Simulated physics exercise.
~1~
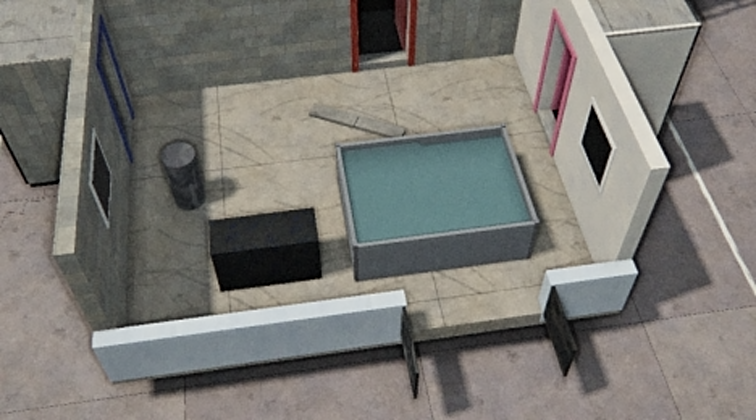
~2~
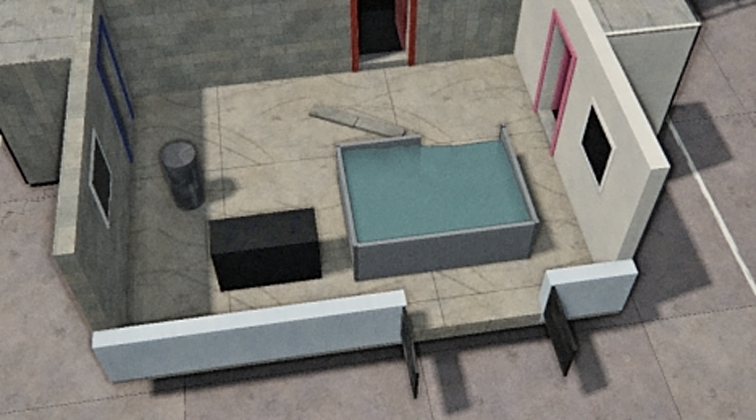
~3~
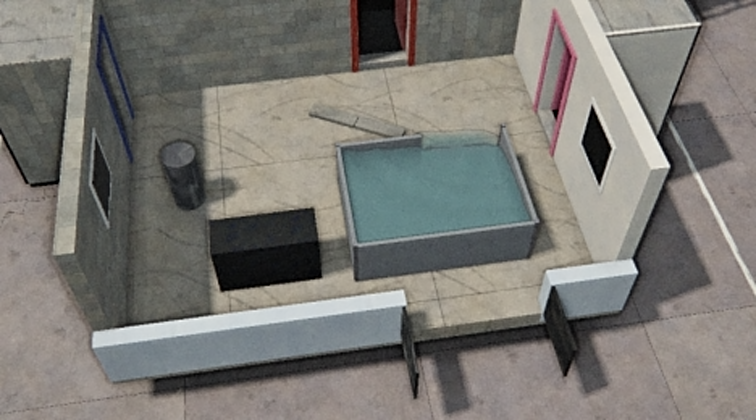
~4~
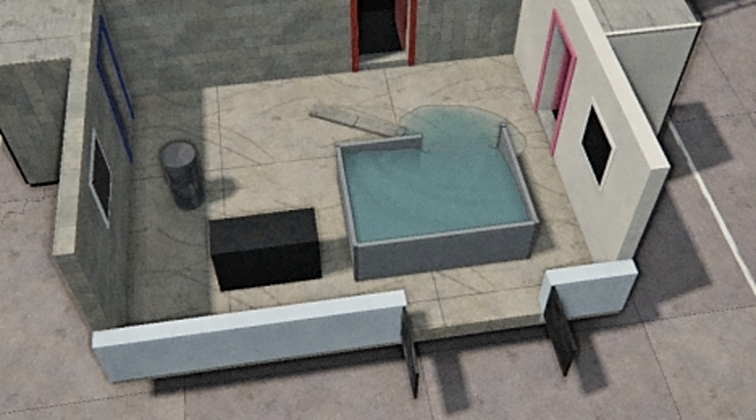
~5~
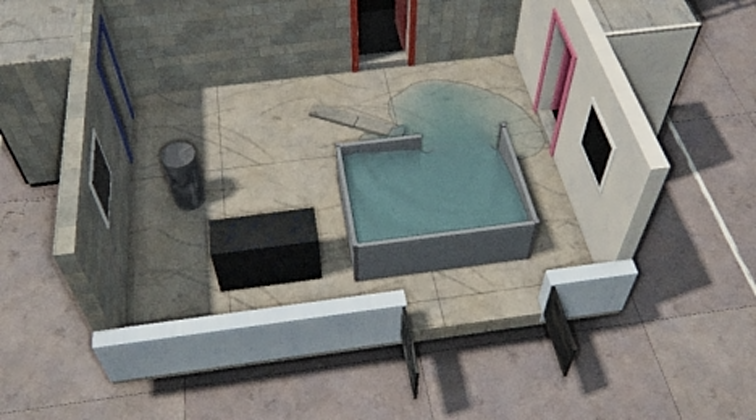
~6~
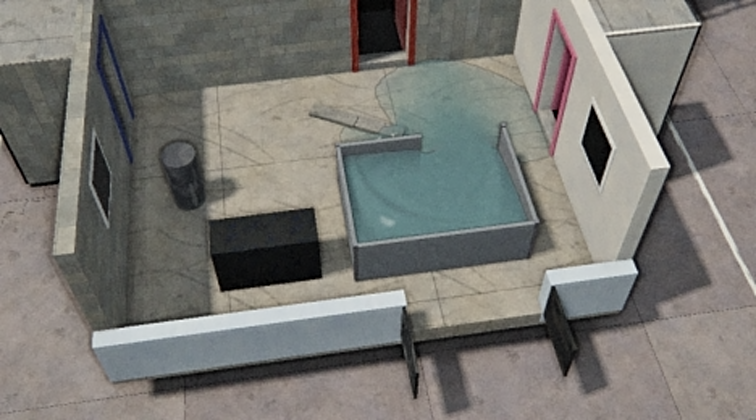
Teal water pouring through a gap in the far side of a grey tank, spreading across the pale floor of a roofless room.
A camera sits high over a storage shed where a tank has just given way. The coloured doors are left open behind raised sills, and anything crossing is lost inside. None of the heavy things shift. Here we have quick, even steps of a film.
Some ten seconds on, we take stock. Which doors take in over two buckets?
The blue door passes two buckets, the red door passes two buckets, the pink door passes two buckets.
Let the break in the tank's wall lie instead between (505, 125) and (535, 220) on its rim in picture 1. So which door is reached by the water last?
That would be the one in blue.
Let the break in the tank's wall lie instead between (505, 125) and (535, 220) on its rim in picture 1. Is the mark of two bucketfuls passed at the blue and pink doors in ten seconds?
The blue one ends up above, and the pink one ends up above.
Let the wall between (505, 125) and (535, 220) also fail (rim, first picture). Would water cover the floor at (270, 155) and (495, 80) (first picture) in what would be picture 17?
Point one not reached; point two reached.
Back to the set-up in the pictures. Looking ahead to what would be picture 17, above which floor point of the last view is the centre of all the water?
Around pixel (439, 160).
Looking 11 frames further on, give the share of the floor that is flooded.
Roughly 30 per cent.
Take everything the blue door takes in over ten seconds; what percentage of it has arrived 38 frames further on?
About 60 per cent.
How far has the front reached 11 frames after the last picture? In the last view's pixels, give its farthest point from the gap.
The wet point farthest out is around (216, 92).
A moment on, water covers 30 % of the floor; the blue door not reached, the red door over two buckets in, the pink door wet at the sill, nothing in.
Next, water covers 30 % of the floor; the blue door not reached, the red door far over two buckets in, the pink door under two buckets in.
Then, water covers 55 % of the floor; the blue door under two buckets in, the red door far over two buckets in, the pink door over two buckets in.
Later, water covers 85 % of the floor; the blue door far over two buckets in, the red door far over two buckets in, the pink door far over two buckets in.
In the end, water covers 95 % of the floor; the blue door far over two buckets in, the red door far over two buckets in, the pink door far over two buckets in.
